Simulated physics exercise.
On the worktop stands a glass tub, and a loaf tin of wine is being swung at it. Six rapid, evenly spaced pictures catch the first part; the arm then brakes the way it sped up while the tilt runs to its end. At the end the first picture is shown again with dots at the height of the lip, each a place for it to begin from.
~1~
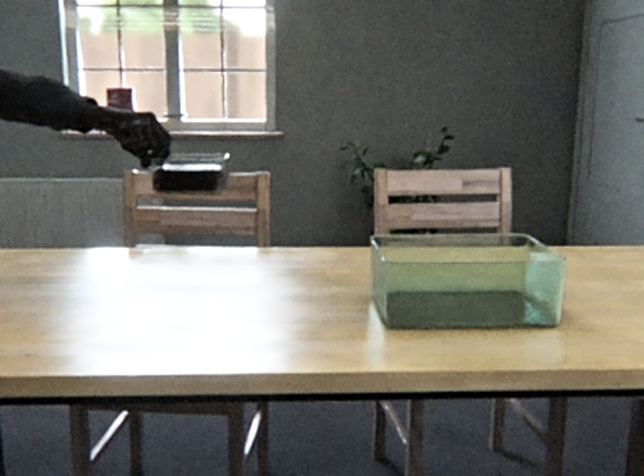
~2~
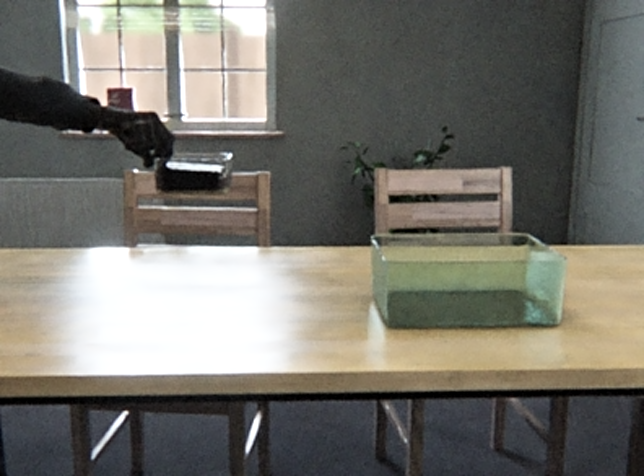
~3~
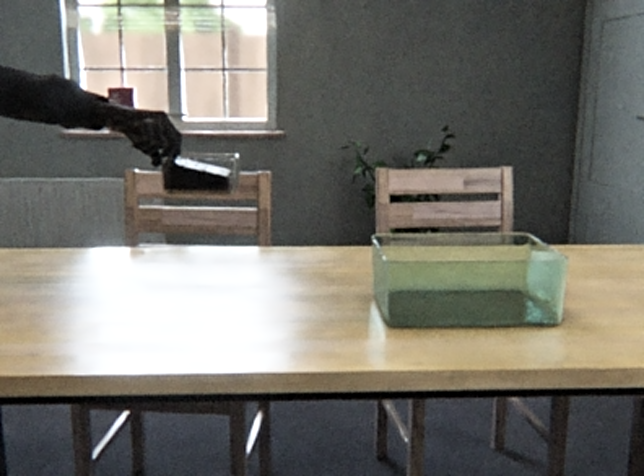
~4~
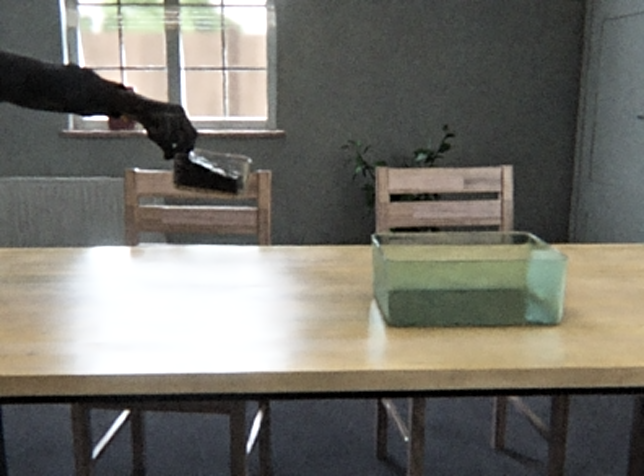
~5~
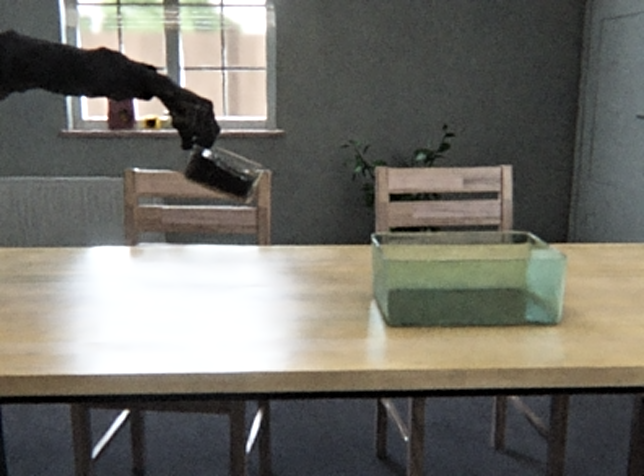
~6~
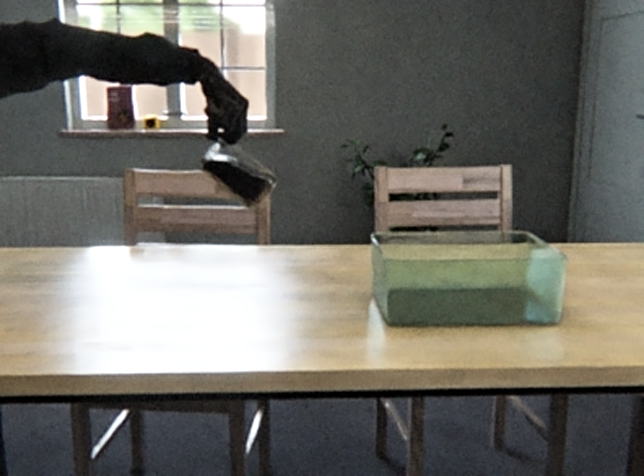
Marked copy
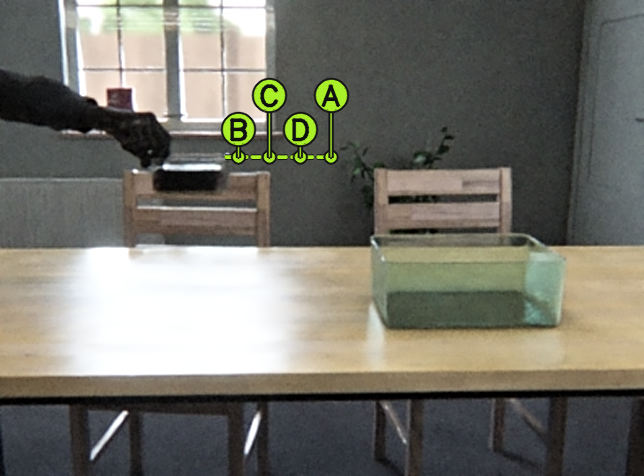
At the start, a hand reaching in from the left holds a small clear container of dark liquid level above a wooden table, with a glass tub standing to the right. The arm then moves a little rightward, and the hand tilts the container further and further, its right end angling downward.
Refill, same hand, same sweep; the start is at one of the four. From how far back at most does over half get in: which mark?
Choose C.
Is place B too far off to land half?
Yes.
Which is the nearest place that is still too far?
It is B.
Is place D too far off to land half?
No, not at all.
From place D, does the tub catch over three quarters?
Yes.
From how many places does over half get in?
Three of the four.
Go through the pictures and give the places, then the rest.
In the first picture, upright, lip at (225, 157); tub from (383, 327) to (559, 325); nothing has left yet.
In the second picture, upright, lip at (228, 156); nothing has left yet.
In the third picture, upright, lip at (236, 156); nothing has left yet.
In the fourth picture, tipped about 9°, lip at (248, 160); nothing has left yet.
In the fifth picture, tipped about 22°, lip at (263, 169); nothing has left yet.
In the sixth picture, tipped about 41°, lip at (276, 181); nothing has left yet.
On the marked copy, A at (331, 157); B at (238, 157); C at (269, 157); D at (300, 157).
For place A, about 88 % lands in the tub, 1 % falls short and 10 % goes beside or beyond.
For place B, about 9 % lands in the tub, 88 % falls short and 3 % goes beside or beyond.
For place C, about 80 % lands in the tub, 15 % falls short and 5 % goes beside or beyond.
For place D, about 90 % lands in the tub, 1 % falls short and 8 % goes beside or beyond.
